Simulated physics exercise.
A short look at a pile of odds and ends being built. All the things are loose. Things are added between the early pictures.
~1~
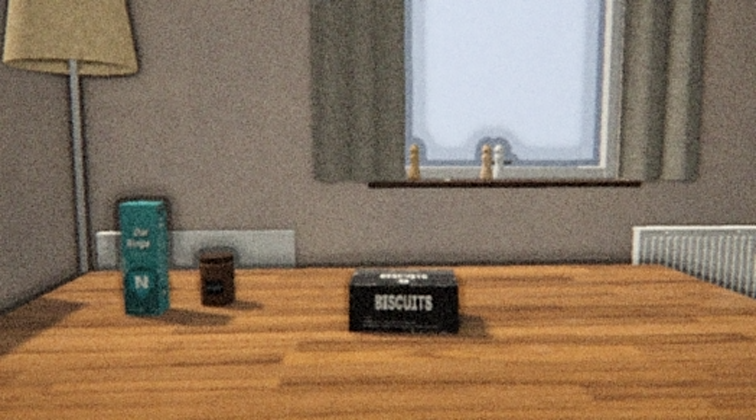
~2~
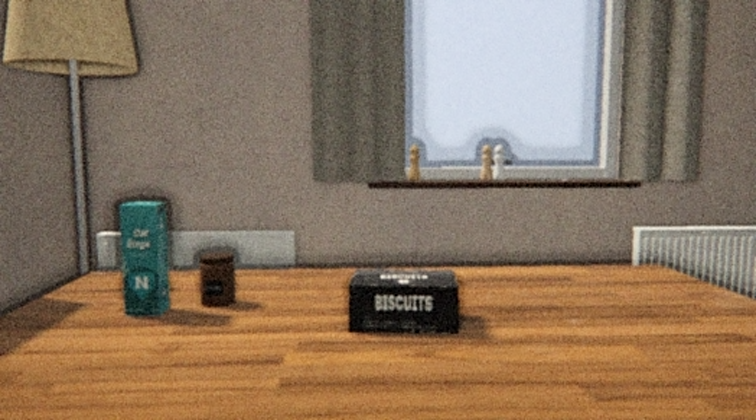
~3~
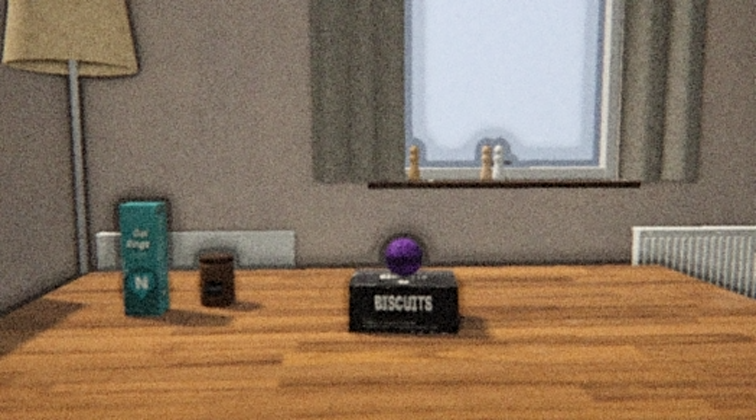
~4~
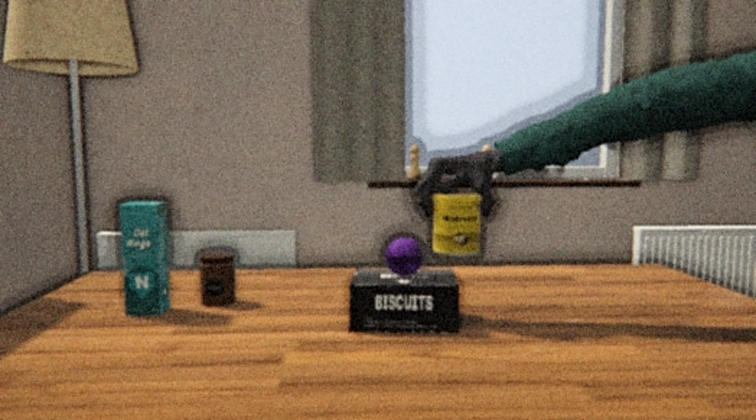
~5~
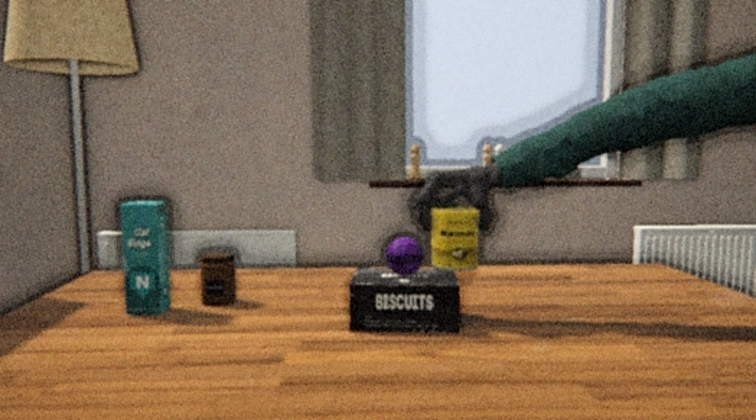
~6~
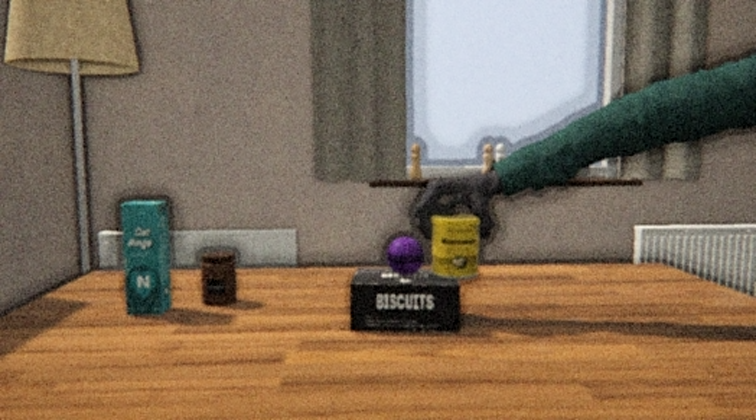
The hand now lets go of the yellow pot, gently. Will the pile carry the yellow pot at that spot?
Here the pile keeps its balance.
Then, 1.00 s past the last view, nothing moves.
Then, 2.10 s past the last view, yellow pot resting near (456, 246).
Finally, all 5 still in place. Final places as the last picture's camera would see them, yellow pot near (456, 246). The pile stays up.
